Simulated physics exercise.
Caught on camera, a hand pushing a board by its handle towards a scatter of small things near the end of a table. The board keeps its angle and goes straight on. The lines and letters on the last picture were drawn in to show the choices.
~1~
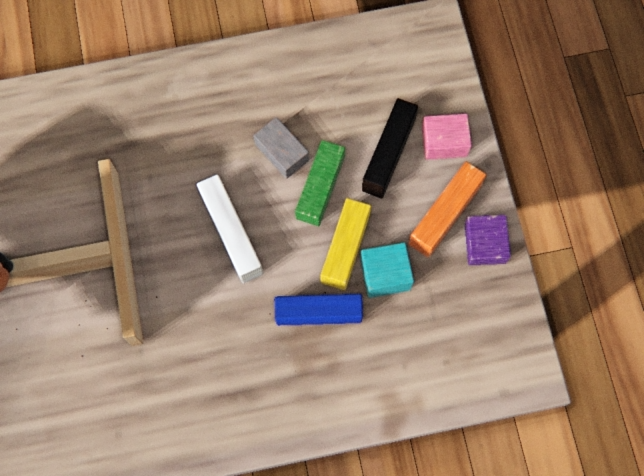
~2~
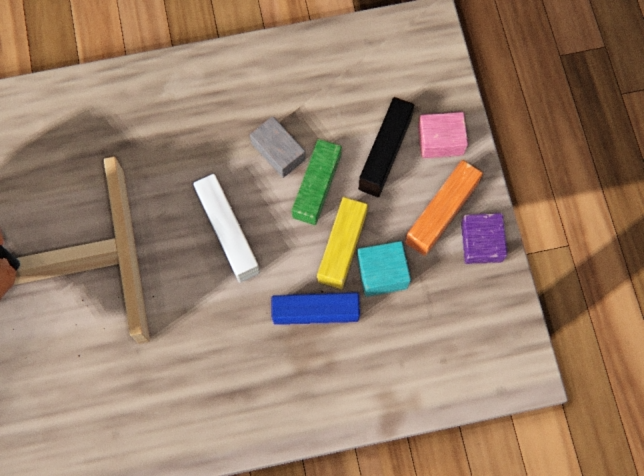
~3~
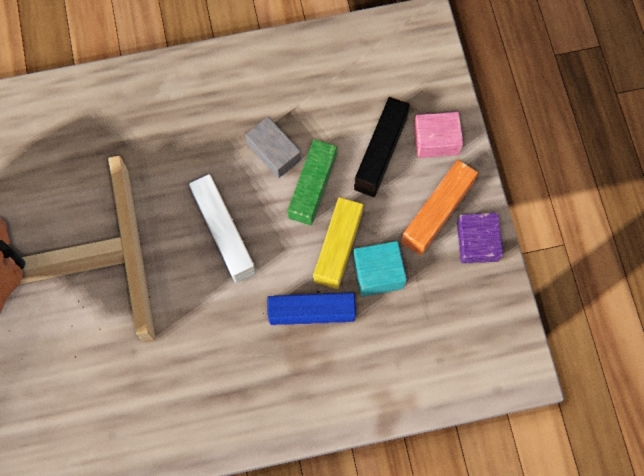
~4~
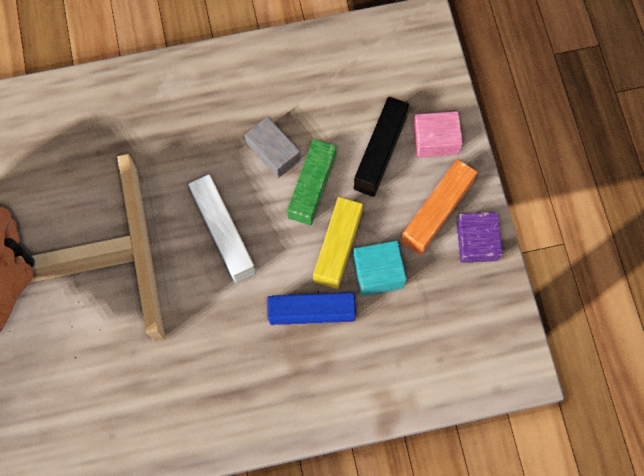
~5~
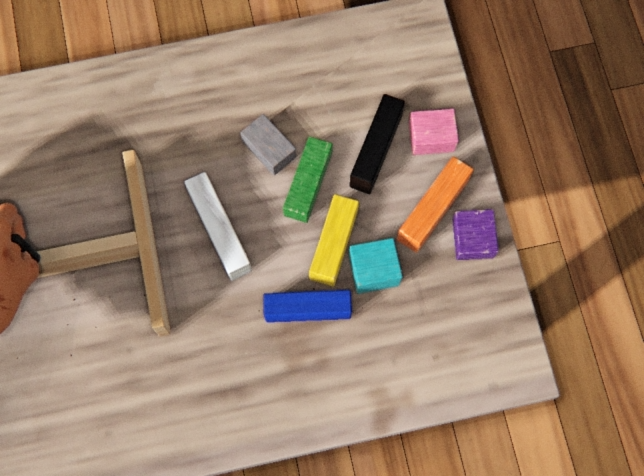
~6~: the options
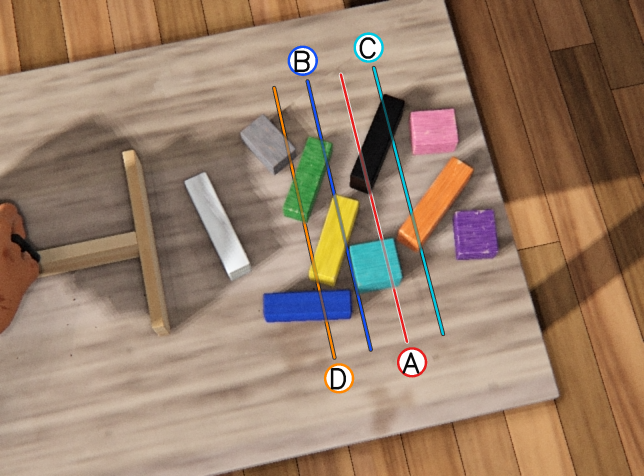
A pale wooden tabletop, set at a slant above a brown plank floor, is seen from overhead. A white stick lies nearest a T-shaped wooden board, with grey, green, yellow, blue, teal, black, orange, pink and purple pieces scattered to its right. From the left edge, a hand pushes the board slowly rightward by its handle, narrowing the gap, while the view shifts very slightly.
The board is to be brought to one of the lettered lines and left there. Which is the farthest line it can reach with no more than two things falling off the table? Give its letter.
Line C.
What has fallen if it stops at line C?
The pink block goes over.
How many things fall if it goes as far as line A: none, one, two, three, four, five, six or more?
By then, none.
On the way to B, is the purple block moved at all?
No.
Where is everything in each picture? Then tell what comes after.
In the first picture, pink block (446, 137); blue stick (319, 310); grey block (282, 148).
In the second picture, board (122, 243); green bar (317, 182).
In the third picture, board (128, 242); yellow bar (339, 243).
In the fourth picture, board (137, 240); white stick (223, 229).
In the fifth picture, board (143, 236); black stick (377, 144); pink block (433, 132); blue stick (308, 306).
On the marked copy, A at (372, 202); B at (338, 210); C at (407, 195); D at (303, 217).
Taking C. A third of the way, board (239, 216); white stick (258, 218); purple block (475, 235).
Two thirds of the way, board (333, 196); black stick (393, 144); turquoise block (415, 275).
When it is over, board (405, 182); pink block over the edge; purple block (516, 241); one fallen.
As for the rest, A is within the limit but short; B is within the limit but short; D is within the limit but short.
